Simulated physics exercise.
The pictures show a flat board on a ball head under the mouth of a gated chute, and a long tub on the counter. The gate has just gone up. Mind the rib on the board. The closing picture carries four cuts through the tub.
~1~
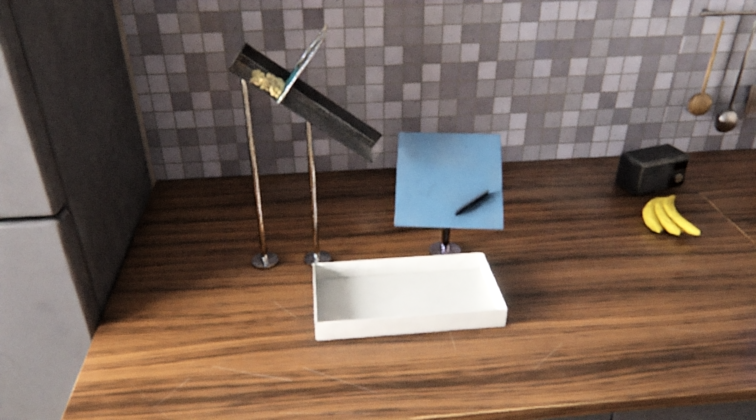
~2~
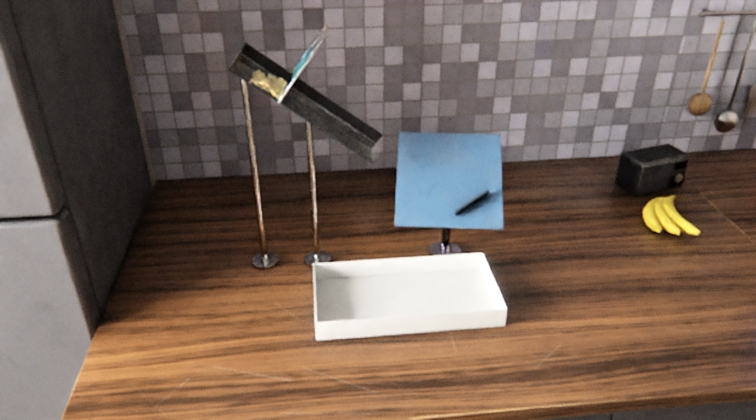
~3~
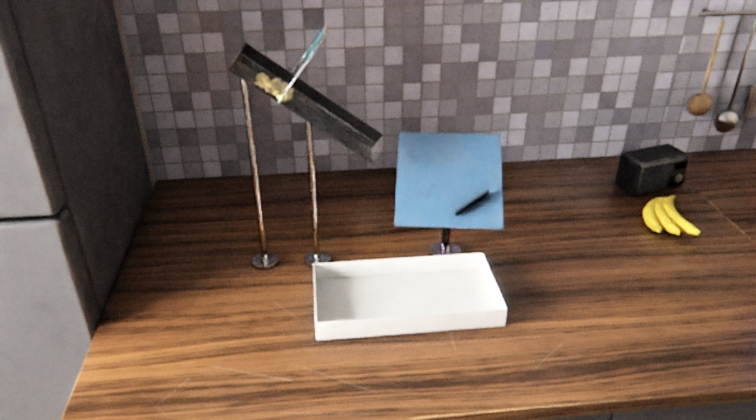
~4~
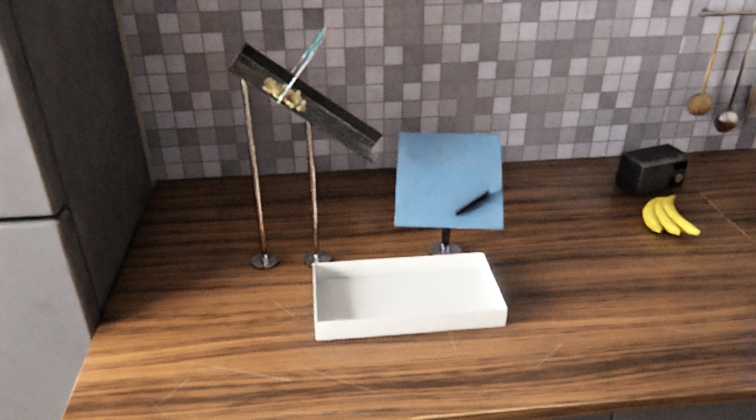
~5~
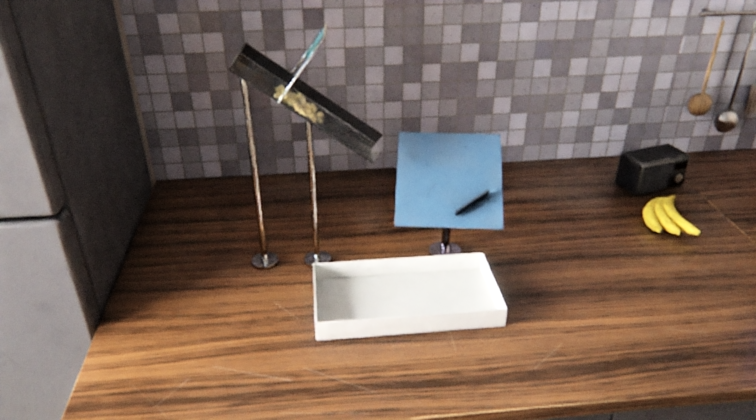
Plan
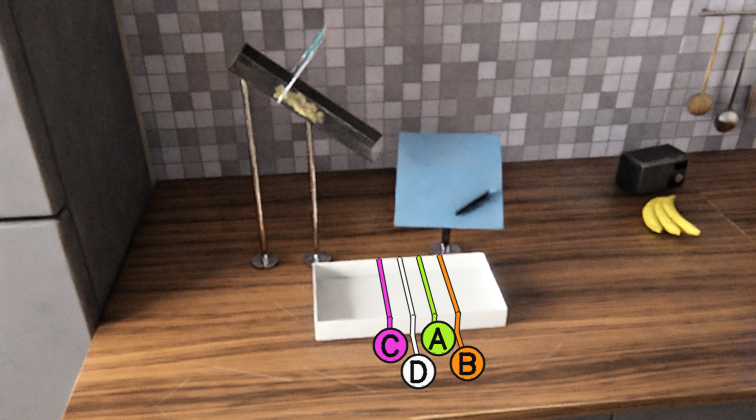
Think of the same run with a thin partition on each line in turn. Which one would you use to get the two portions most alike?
It is B.
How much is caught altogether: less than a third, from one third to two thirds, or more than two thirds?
It is more than two thirds.
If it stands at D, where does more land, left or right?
Right.
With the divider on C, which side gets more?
The right side.
On the marked copy, line A crosses the front rim at (434, 314); line B crosses the front rim at (457, 312); line C crosses the front rim at (389, 317); line D crosses the front rim at (412, 316).
For line A, of what is caught, a small part on the left of the divider, nearly all on the right.
For line B, of what is caught, about a third on the left of the divider, about two thirds on the right.
For line C, of what is caught, none on the left of the divider, all on the right.
For line D, of what is caught, a stray few on the left of the divider, nearly all on the right.
